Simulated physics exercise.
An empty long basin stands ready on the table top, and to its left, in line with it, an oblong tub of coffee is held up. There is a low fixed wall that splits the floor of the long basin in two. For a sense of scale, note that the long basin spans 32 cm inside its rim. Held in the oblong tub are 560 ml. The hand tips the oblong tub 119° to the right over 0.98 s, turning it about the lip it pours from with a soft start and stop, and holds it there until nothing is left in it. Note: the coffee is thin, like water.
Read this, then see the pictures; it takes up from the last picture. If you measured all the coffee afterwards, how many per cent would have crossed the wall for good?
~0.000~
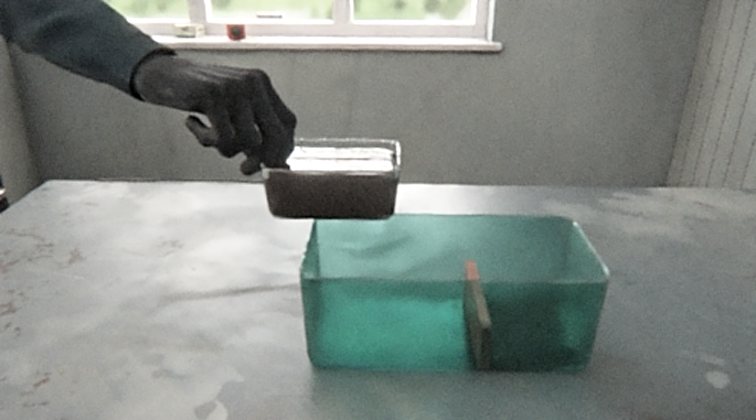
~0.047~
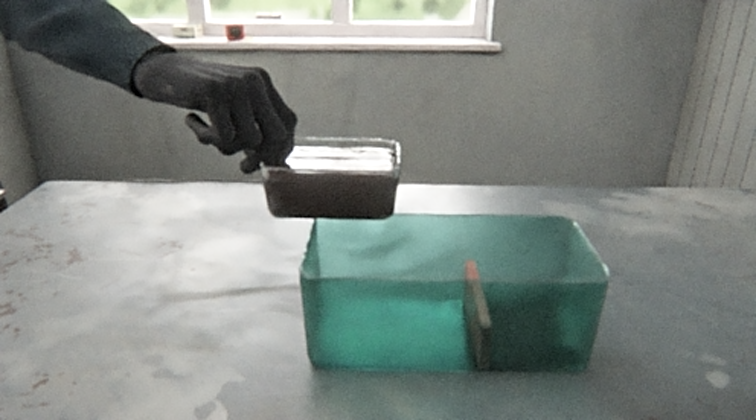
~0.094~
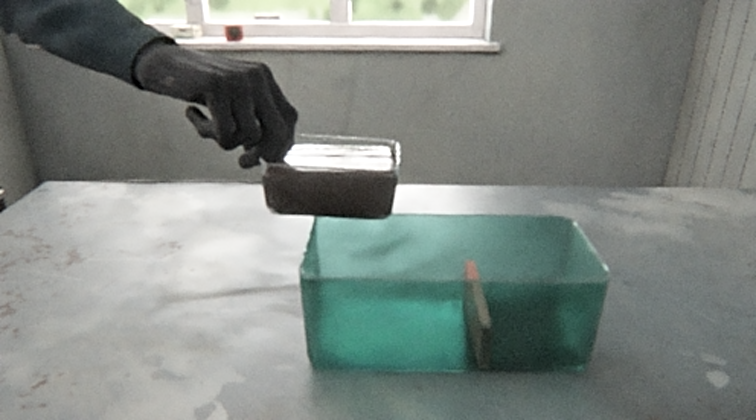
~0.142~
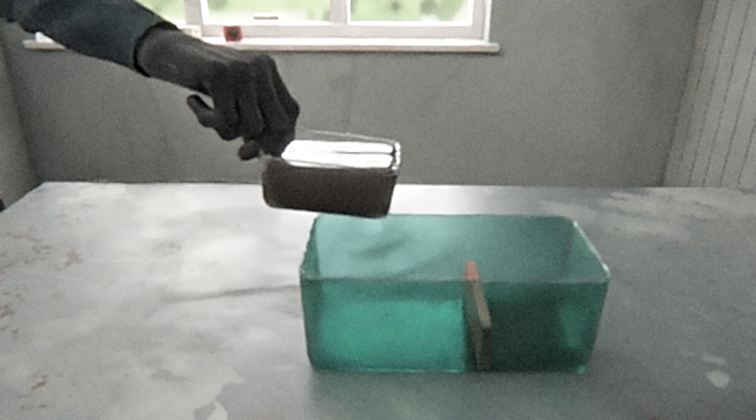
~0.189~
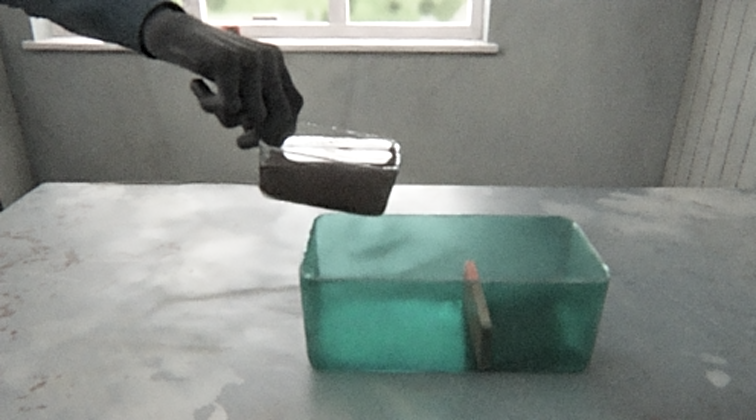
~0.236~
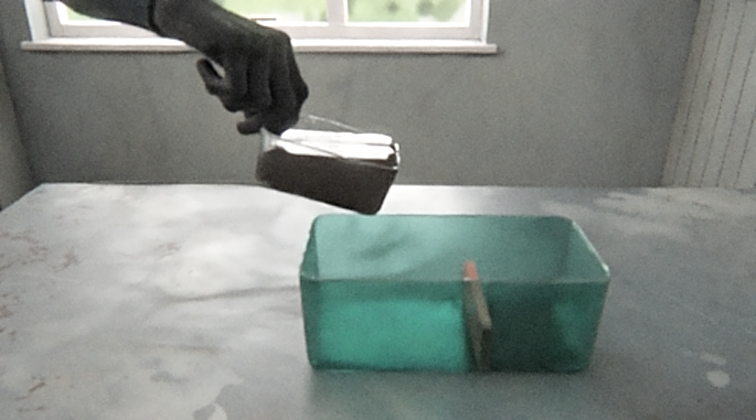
Around 66 per cent would have crossed.
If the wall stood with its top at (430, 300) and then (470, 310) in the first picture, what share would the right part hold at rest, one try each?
First 90, then 65 per cent.
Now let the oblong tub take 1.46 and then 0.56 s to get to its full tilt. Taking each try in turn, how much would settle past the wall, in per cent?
About 50 %, then about 55 %.
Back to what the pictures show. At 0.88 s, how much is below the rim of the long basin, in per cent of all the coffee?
94 per cent, give or take a little.
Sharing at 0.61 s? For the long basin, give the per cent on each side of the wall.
16 on the left, 8 on the right, roughly.
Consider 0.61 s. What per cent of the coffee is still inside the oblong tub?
I'd estimate some 24 % remains.
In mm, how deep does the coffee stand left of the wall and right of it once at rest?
Left part: About 6 mm; right part: About 22 mm.
Then, 0.61 s in, the tilt is 82° and 25 per cent is still to pour, 17 is left of the wall and 8 right of it.
Then, 0.88 s in, the tilt is 116° and 1 per cent is still to pour, 25 is left of the wall and 69 right of it.
Then, 1.17 s in, the tilt is 119° and 0 per cent is still to pour, 33 is left of the wall and 66 right of it.
Then, 1.48 s in, the tilt is 119° and 0 per cent is still to pour, 33 is left of the wall and 66 right of it.
Finally, 33 per cent lies left of the wall, 66 right of it and 1 outside.
